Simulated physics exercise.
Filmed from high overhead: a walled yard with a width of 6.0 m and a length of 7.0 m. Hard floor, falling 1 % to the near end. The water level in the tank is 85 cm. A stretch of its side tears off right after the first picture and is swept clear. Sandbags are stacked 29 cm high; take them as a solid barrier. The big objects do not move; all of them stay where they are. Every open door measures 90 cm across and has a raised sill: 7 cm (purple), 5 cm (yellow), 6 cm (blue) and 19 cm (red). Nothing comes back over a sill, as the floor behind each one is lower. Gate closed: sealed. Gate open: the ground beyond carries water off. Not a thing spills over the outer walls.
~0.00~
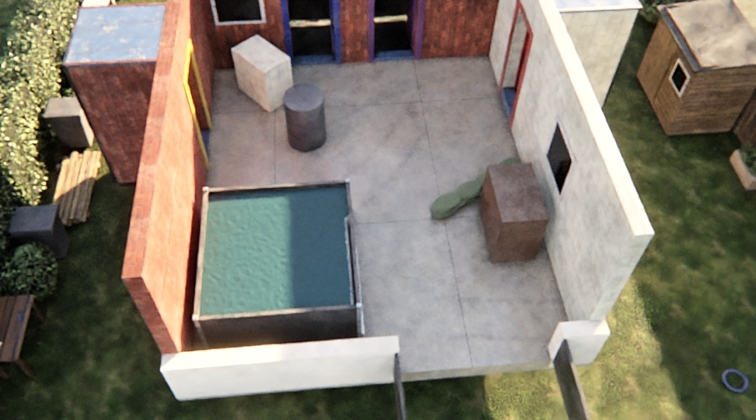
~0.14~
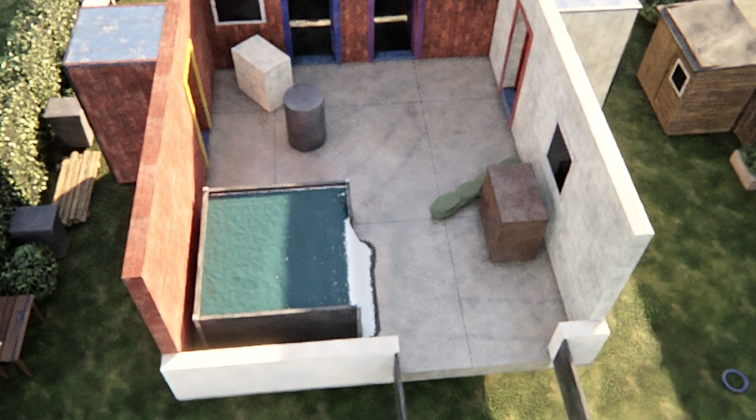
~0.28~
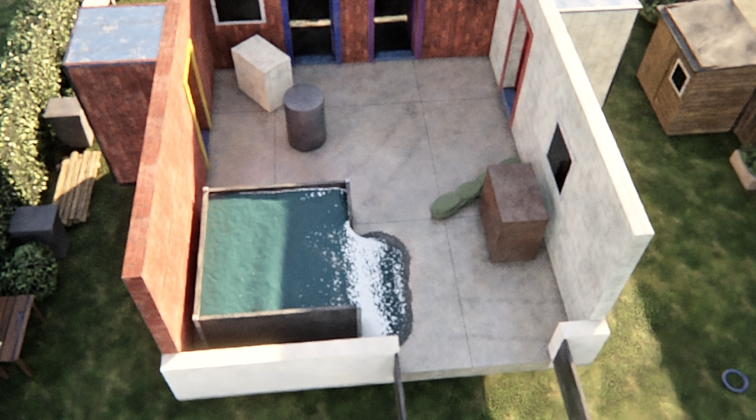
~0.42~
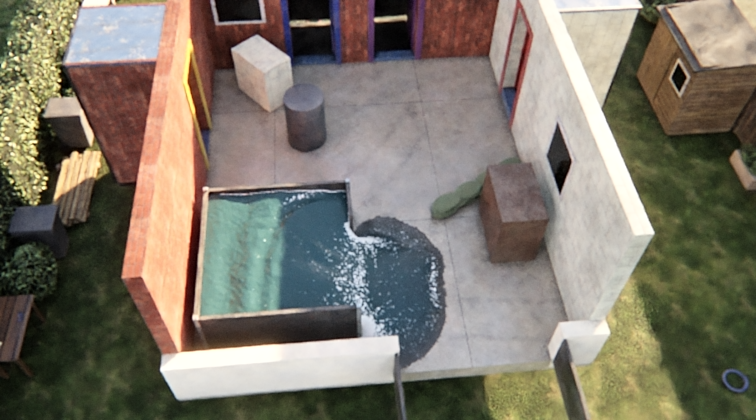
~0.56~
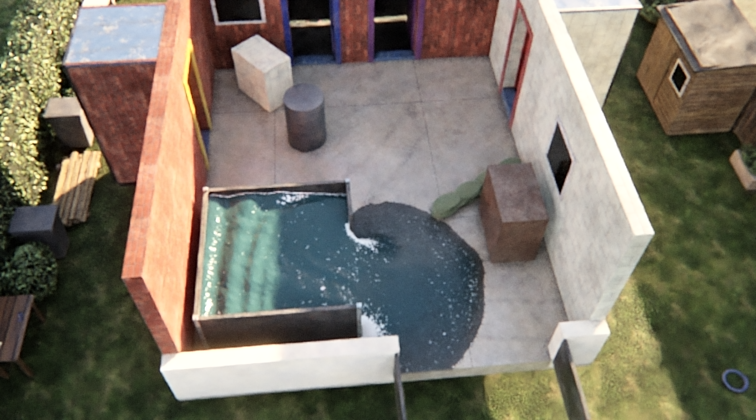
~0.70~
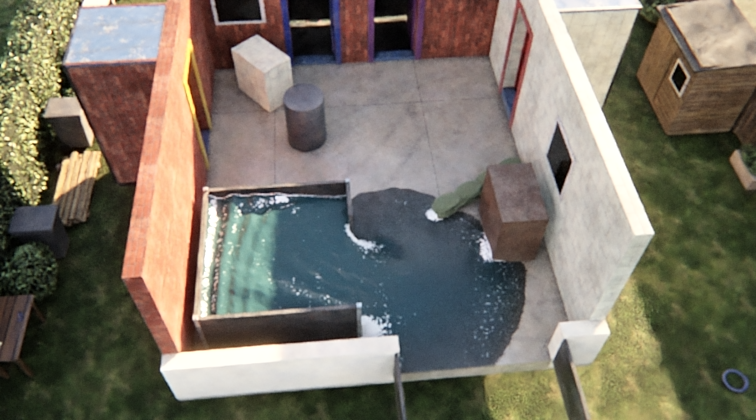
The clip opens on a high view of a walled yard with a square tank of still, blue-green water at the lower left. The tank's right side gives way and foaming water pours through the gap, then fans out rightward across the pale floor, reaching the green sandbags and brown box.
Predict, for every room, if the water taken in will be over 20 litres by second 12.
Prediction: For the purple door, not over 20 litres; for the yellow door, not over 20 litres; for the blue door, not over 20 litres; for the red door, not over 20 litres.
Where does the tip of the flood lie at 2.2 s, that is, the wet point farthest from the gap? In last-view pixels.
(482, 118).
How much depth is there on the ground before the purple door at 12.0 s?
About 2.5 centimetres.
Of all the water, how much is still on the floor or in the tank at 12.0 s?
I'd put it at some 36 percent still there.
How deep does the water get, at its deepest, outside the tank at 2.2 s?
I'd put it at close to 52 cm.
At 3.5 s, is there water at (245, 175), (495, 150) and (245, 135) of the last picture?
First spot bone dry, second soaked, third bone dry.
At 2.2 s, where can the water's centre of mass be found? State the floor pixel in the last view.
Pixel position near (375, 276).
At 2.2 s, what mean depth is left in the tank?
Roughly 39 centimetres.
After 1.4 s water covers 30 % of the floor and is deepest (57 cm) near (565, 344); purple door not reached, yellow door not reached, blue door not reached, red door not reached.
After 2.2 s water covers 35 % of the floor and is deepest (52 cm) near (551, 295); purple door not reached, yellow door not reached, blue door not reached, red door not reached.
After 3.5 s water covers 55 % of the floor and is deepest (46 cm) near (517, 178); purple door not reached, yellow door not reached, blue door not reached, red door 3 cm at the sill, 0 L in.
After 7.0 s water covers 75 % of the floor and is deepest (17 cm) near (494, 203); purple door 2 cm at the sill, 0 L in, yellow door 7 cm at the sill, 1 L in, blue door 6 cm at the sill, 0 L in, red door 1 cm at the sill, 0 L in.
After 12.0 s water covers 95 % of the floor and is deepest (10 cm) near (565, 344); purple door 3 cm at the sill, 0 L in, yellow door 6 cm at the sill, 5 L in, blue door 4 cm at the sill, 1 L in, red door 2 cm at the sill, 0 L in.
